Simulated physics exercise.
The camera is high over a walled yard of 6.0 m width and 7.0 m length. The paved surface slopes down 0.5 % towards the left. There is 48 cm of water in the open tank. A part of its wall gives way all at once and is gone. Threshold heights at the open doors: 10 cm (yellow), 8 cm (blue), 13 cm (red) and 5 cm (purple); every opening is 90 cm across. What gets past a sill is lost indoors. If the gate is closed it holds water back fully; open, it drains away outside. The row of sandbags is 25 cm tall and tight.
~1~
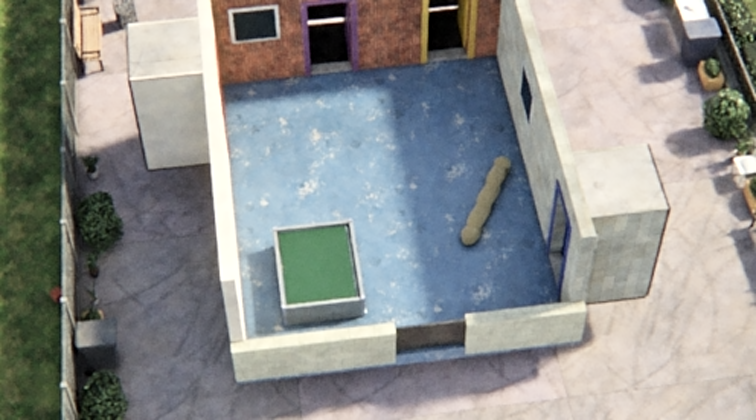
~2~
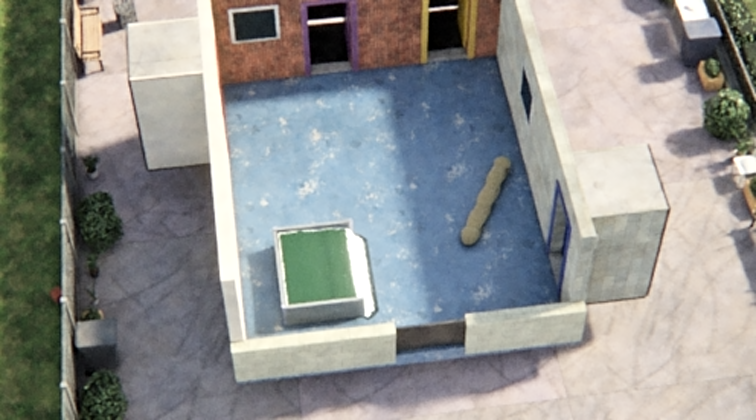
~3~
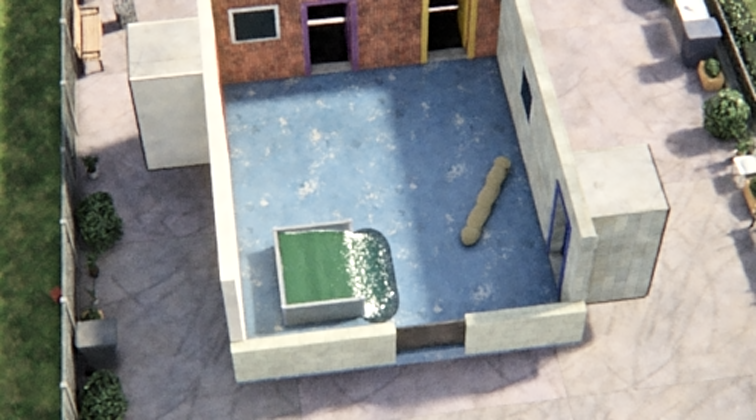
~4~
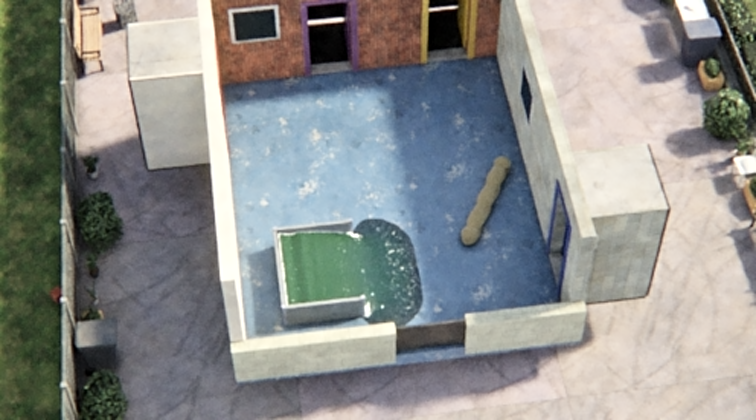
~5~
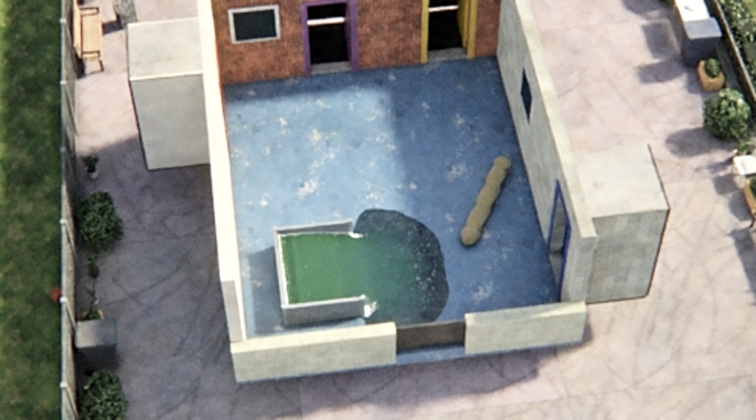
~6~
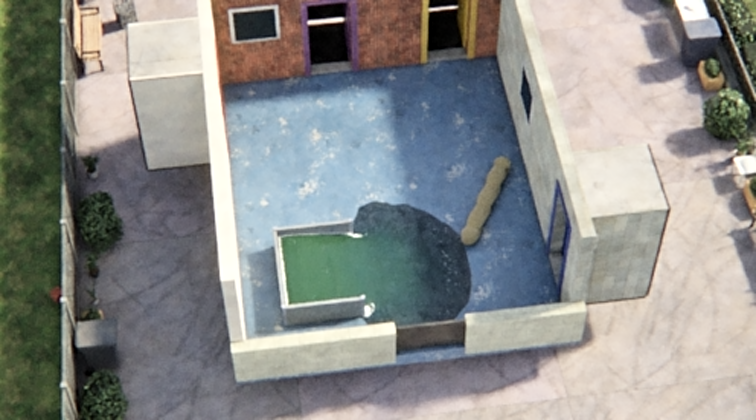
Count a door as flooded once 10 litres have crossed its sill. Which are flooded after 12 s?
Door by door: At the yellow door it does not reach the limit; at the blue door it exceeds the limit; at the red door it stays under the limit; at the purple door it stays under the limit.
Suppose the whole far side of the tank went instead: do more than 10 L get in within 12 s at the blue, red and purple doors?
Then: Blue under, red below, purple past it.
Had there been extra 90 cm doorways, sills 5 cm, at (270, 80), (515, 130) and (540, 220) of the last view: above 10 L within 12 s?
In turn: Under, under, over.
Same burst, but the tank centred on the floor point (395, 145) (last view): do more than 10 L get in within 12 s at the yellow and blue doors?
Then: Yellow past it, blue under.
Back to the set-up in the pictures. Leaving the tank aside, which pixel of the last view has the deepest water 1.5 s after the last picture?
Near (556, 317).
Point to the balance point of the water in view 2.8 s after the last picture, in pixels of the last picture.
At about (449, 248).
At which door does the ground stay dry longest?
It is the red one.
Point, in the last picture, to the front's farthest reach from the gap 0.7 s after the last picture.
At about (549, 293).
Then, 0.7 s after the last picture water covers 25 % of the floor and is deepest (20 cm) near (463, 249); yellow door not reached, blue door 9 cm at the sill, 0 L in, red door not reached, purple door not reached.
Then, 1.5 s after the last picture water covers 35 % of the floor and is deepest (28 cm) near (556, 317); yellow door not reached, blue door 20 cm at the sill, 36 L in, red door not reached, purple door not reached.
Then, 2.8 s after the last picture water covers 45 % of the floor and is deepest (16 cm) near (506, 314); yellow door not reached, blue door 15 cm at the sill, 99 L in, red door not reached, purple door not reached.
Then, 6.3 s after the last picture water covers 55 % of the floor and is deepest (10 cm) near (505, 192); yellow door 8 cm at the sill, 0 L in, blue door 4 cm at the sill, 115 L in, red door not reached, purple door 3 cm at the sill, 0 L in.
Then, 11.3 s after the last picture water covers 80 % of the floor and is deepest (6 cm) near (228, 153); yellow door 2 cm at the sill, 0 L in, blue door 3 cm at the sill, 115 L in, red door 6 cm at the sill, 0 L in, purple door 2 cm at the sill, 0 L in.
